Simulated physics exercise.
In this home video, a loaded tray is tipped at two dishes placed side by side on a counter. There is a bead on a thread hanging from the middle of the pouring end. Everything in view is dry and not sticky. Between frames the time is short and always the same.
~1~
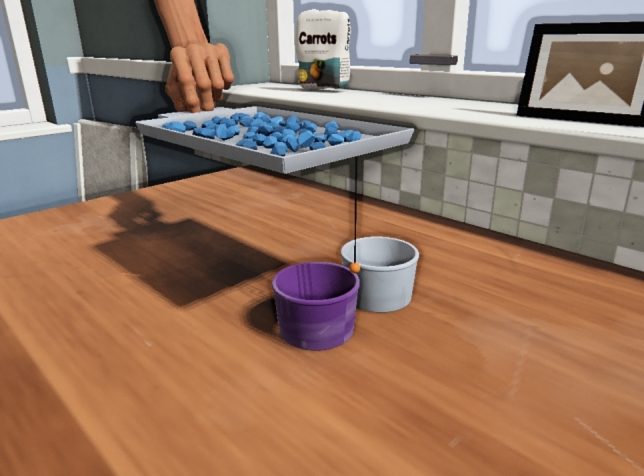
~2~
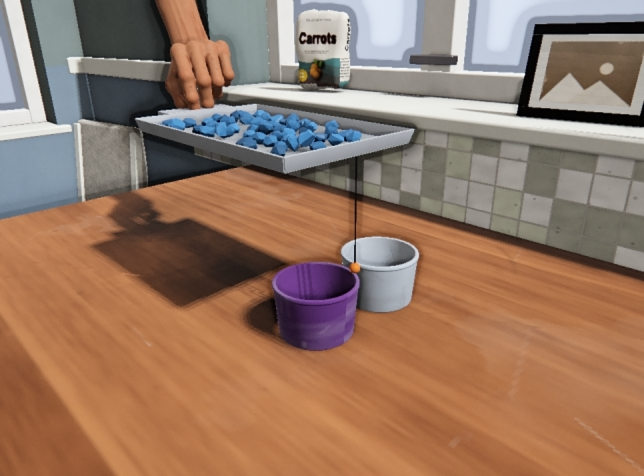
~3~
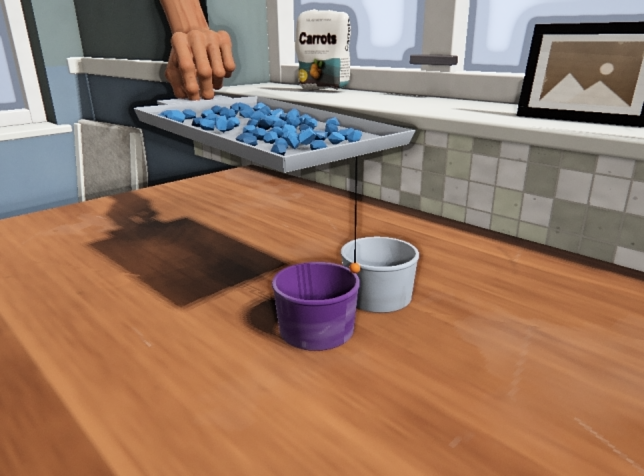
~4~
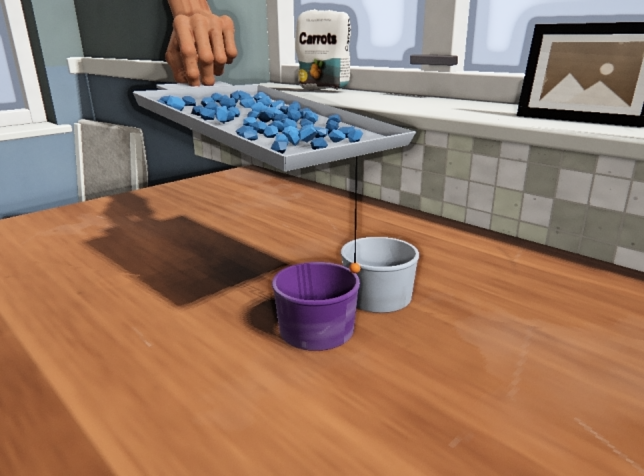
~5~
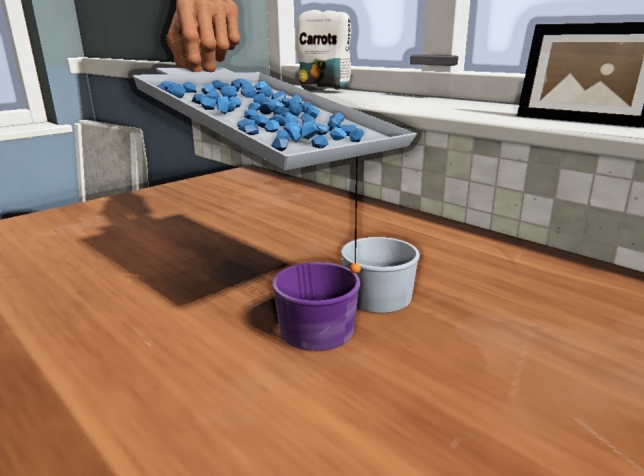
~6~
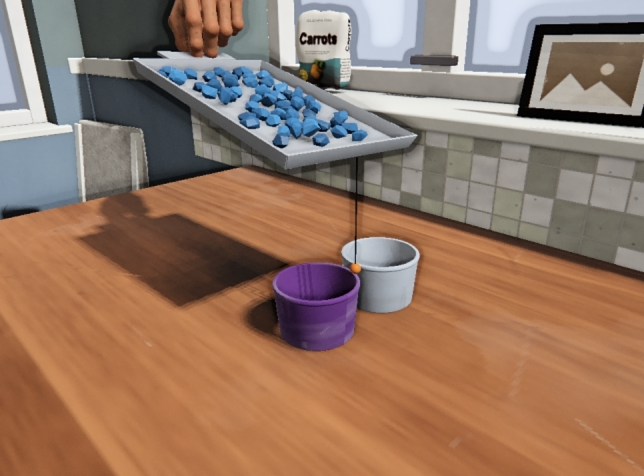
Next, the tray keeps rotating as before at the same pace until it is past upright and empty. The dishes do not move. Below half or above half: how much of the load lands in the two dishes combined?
A lesser share is caught.
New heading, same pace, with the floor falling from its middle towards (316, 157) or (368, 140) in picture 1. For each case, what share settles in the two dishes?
0 % and 50 %, roughly.
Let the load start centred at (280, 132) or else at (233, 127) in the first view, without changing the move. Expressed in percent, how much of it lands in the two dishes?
Roughly 0 per cent, then roughly 0 per cent.
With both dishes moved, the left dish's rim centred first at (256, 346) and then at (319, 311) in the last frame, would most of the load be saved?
In turn: Not half; not half.
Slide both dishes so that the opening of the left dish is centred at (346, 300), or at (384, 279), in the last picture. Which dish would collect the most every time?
First place: The rightmost one; second place: The leftmost one.
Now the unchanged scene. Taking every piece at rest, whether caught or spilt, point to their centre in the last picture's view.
Somewhere around (439, 341) in the last picture.
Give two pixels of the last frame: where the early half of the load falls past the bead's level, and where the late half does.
The leading part at (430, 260), the rest of it at (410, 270).
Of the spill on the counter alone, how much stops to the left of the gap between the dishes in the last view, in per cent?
Estimate: About 10 in every hundred.
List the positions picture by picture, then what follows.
Corners of the pouring end near (284, 156) and (409, 129), level; middle of the load near (266, 131), aquarium stones; left dish near (346, 315); right dish near (408, 281); bead on its thread near (355, 268), in the first frame.
Corners of the pouring end near (284, 156) and (409, 129), level; middle of the load near (266, 129), in the second frame.
Corners of the pouring end near (285, 155) and (409, 130), tipped barely, lowest at the right corner; middle of the load near (266, 124), in the third frame.
Corners of the pouring end near (286, 154) and (410, 131), tipped a little, lowest at the right corner; middle of the load near (266, 116), in the fourth frame.
Corners of the pouring end near (287, 153) and (411, 133), tipped a little, lowest at the right corner; middle of the load near (267, 108), in the fifth frame.
Corners of the pouring end near (288, 153) and (412, 134), tipped clearly, lowest at the right corner; middle of the load near (269, 100); left dish near (346, 316); right dish near (409, 282), in the sixth frame.
Shortly afterwards, tray tipped steeply; all but a few on the tray; only a few in the air.
Next, tray tipped right over; near a third on the tray; near half outside both; a little in the air.
Some moments later, tray tipped past a quarter turn; the whole lot outside both.
In the end, tray tipped past a quarter turn; none at all in the left dish; none at all in the right dish; the whole lot outside both.
